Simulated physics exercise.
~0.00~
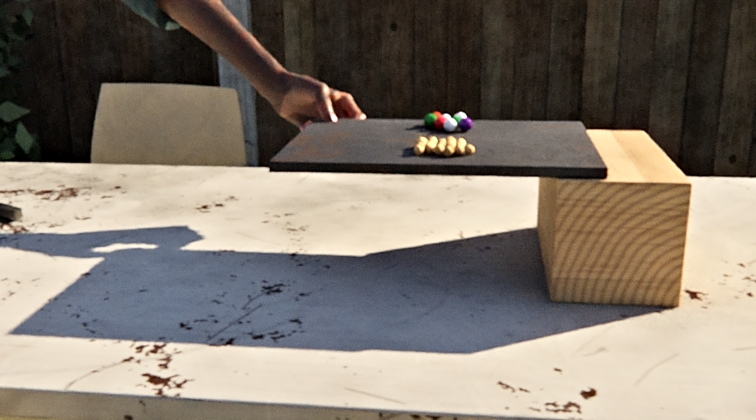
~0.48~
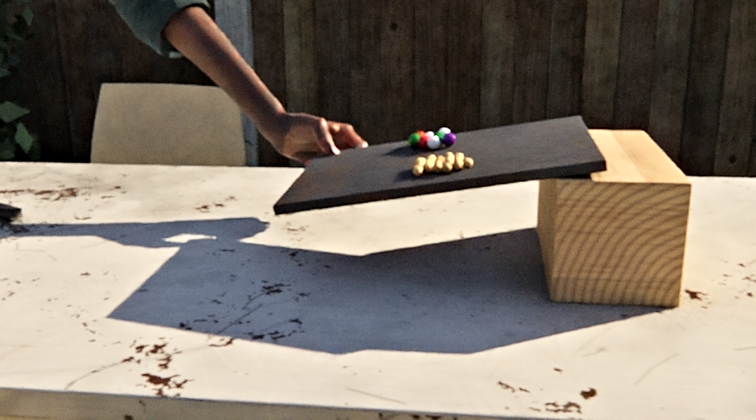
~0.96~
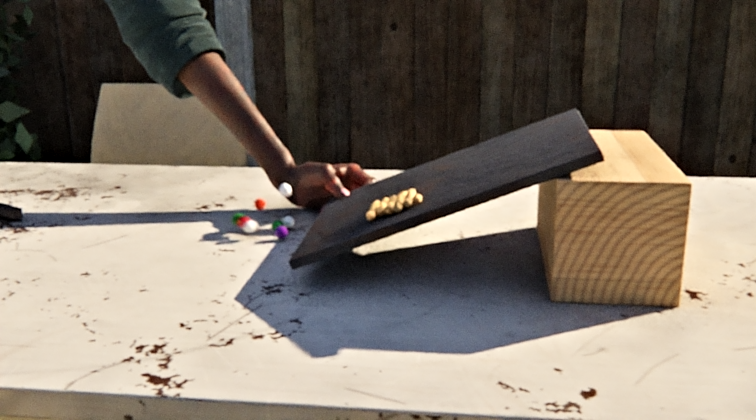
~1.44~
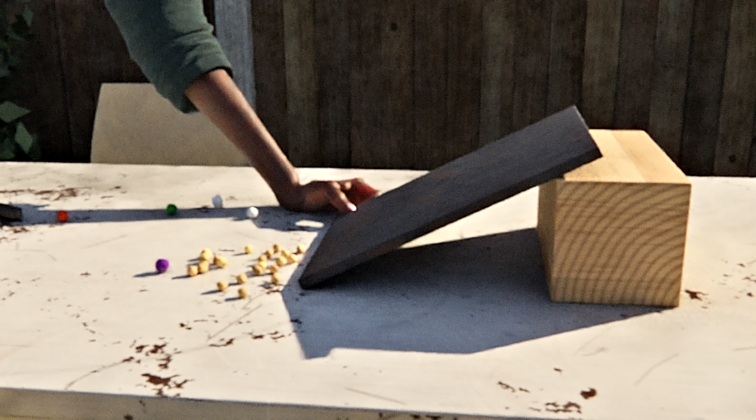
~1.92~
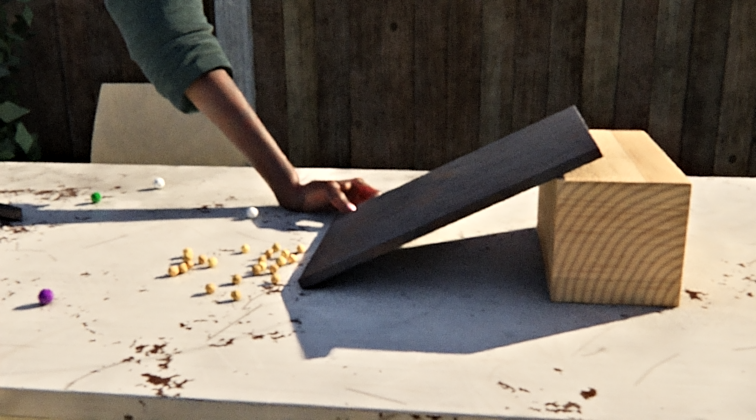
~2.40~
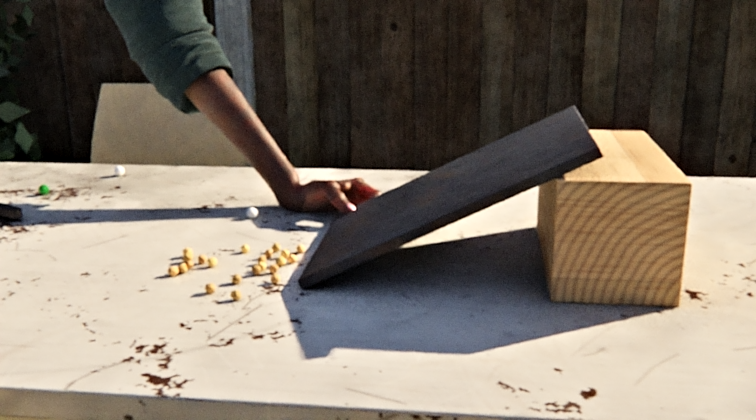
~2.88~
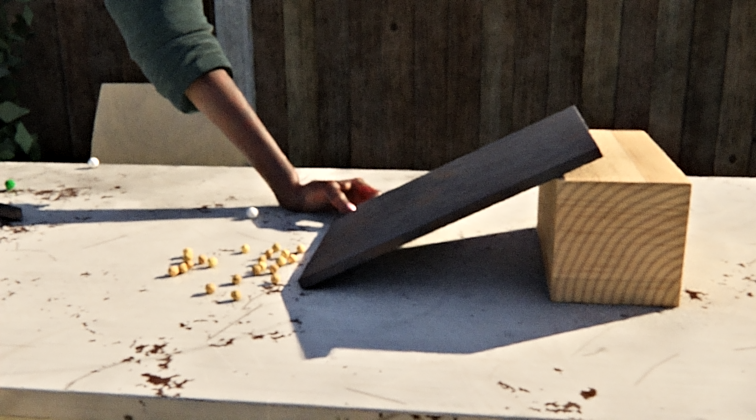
The clip opens with a hand holding the left end of a dark board nearly level, its right end resting on a wooden block on a weathered table. A cluster of small coloured balls sits behind a row of yellowish pieces. The hand lowers its end, and the board slopes down to the left. The coloured balls roll off first, while the yellow pieces stay on until the board steepens. Then they spill and scatter near its foot as its edge rests on the table. The coloured balls travel farther left, several leaving view, while the yellow pieces lie still.
